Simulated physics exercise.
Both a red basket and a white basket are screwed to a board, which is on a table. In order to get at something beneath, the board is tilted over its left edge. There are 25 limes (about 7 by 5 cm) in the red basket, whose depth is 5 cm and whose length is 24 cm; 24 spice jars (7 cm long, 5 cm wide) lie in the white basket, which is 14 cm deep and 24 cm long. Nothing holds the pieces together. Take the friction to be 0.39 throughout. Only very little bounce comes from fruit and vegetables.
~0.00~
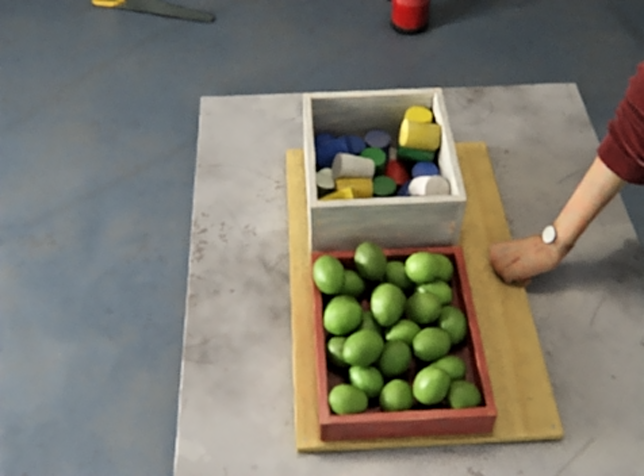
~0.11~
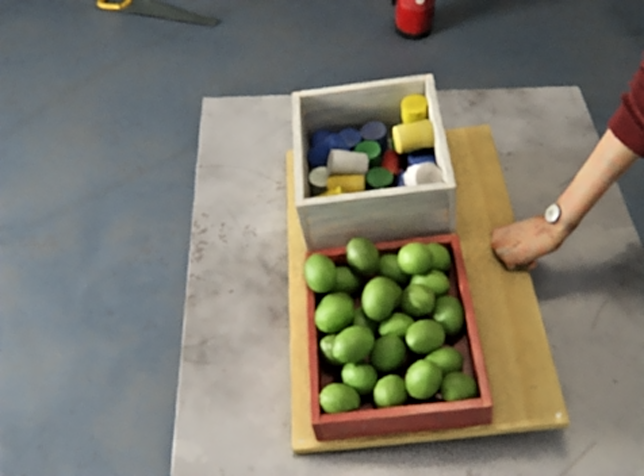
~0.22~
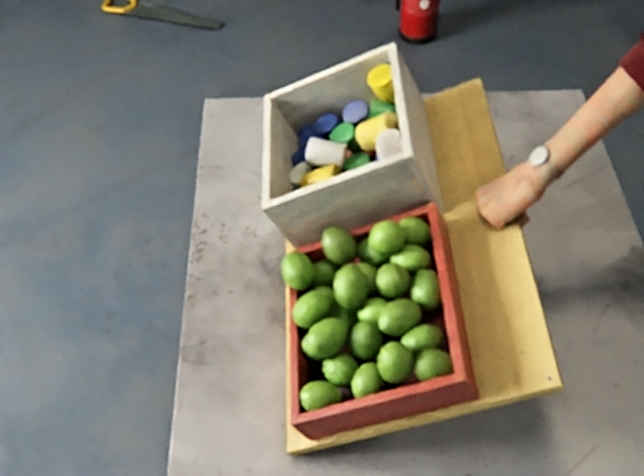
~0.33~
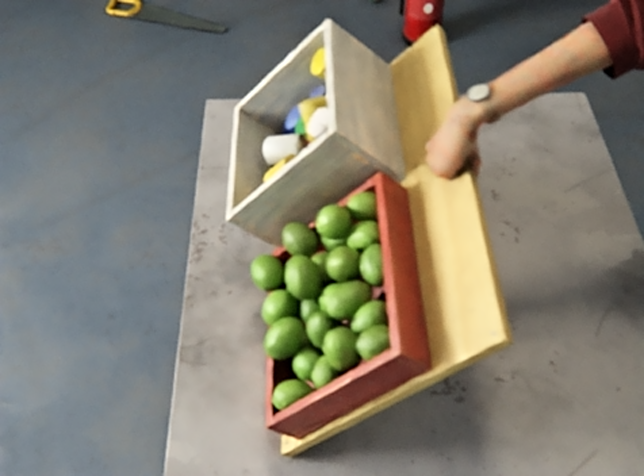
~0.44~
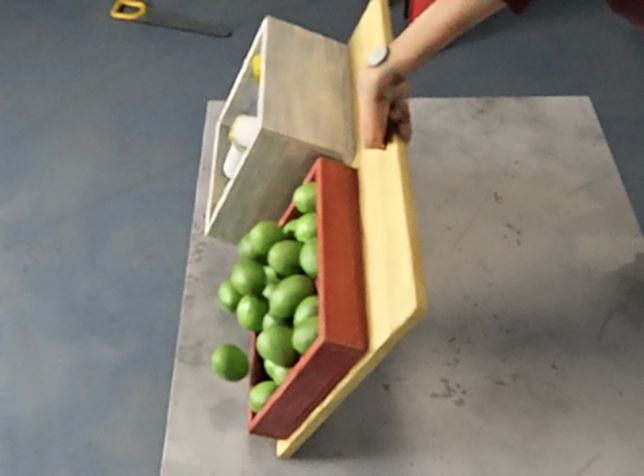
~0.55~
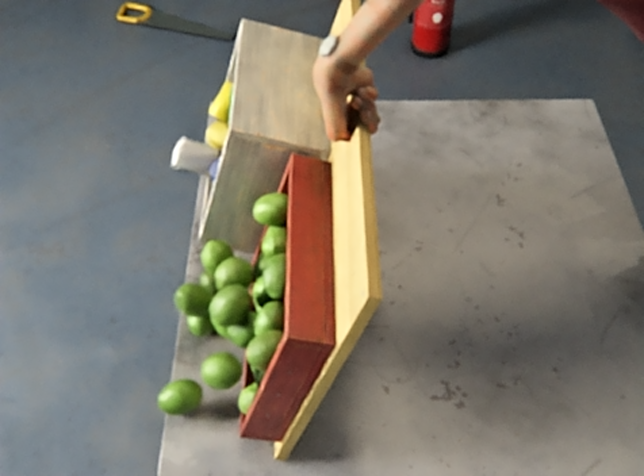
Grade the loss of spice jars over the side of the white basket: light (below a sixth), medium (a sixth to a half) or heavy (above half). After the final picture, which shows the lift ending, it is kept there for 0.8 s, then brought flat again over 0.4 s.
Medium.
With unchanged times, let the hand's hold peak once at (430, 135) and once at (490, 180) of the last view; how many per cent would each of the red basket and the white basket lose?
Red basket: 40 %, then 20 %; white basket: 0 %, then 0 %.
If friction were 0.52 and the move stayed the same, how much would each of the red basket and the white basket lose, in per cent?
In that case the red basket sheds 70 per cent, while the white basket sheds 40 per cent.
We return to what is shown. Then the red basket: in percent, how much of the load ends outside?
Red basket: 60%.
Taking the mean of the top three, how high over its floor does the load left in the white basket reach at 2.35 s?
It reaches close to 10 cm.
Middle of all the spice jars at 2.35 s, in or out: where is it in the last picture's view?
(341, 193).
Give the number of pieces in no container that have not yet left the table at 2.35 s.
About 3 of them.
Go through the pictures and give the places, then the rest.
In the first picture (each is followed by its nearest rim corner in this view; the camera moves round a little), white basket, (318, 204); red basket, (329, 419); 0° from level; none out.
The second picture shows white basket, (304, 202); red basket, (320, 419); 8° from level.
The third picture shows white basket, (269, 204); red basket, (298, 419); 26° from level.
The fourth picture shows white basket, (231, 214); red basket, (271, 421); 47° from level.
The fifth picture shows white basket, (207, 228); red basket, (251, 426); 65° from level; 5 out, the lowest lime at (234, 295).
The sixth picture shows white basket, (200, 236); red basket, (242, 429); 73° from level; 10 out, the lowest lime at (204, 317).
After 0.84 s, tilt 73°; red basket 9 in, 16 out and white basket 18 in, 6 out.
After 1.20 s, tilt 73°; red basket 9 in, 16 out and white basket 15 in, 9 out.
After 1.70 s, tilt 3°; red basket 9 in, 16 out and white basket 15 in, 9 out.
Final count (at 2.35 s), red basket 9 in, 16 out and white basket 15 in, 9 out. Asked share, 9 of 24, 38 per cent.
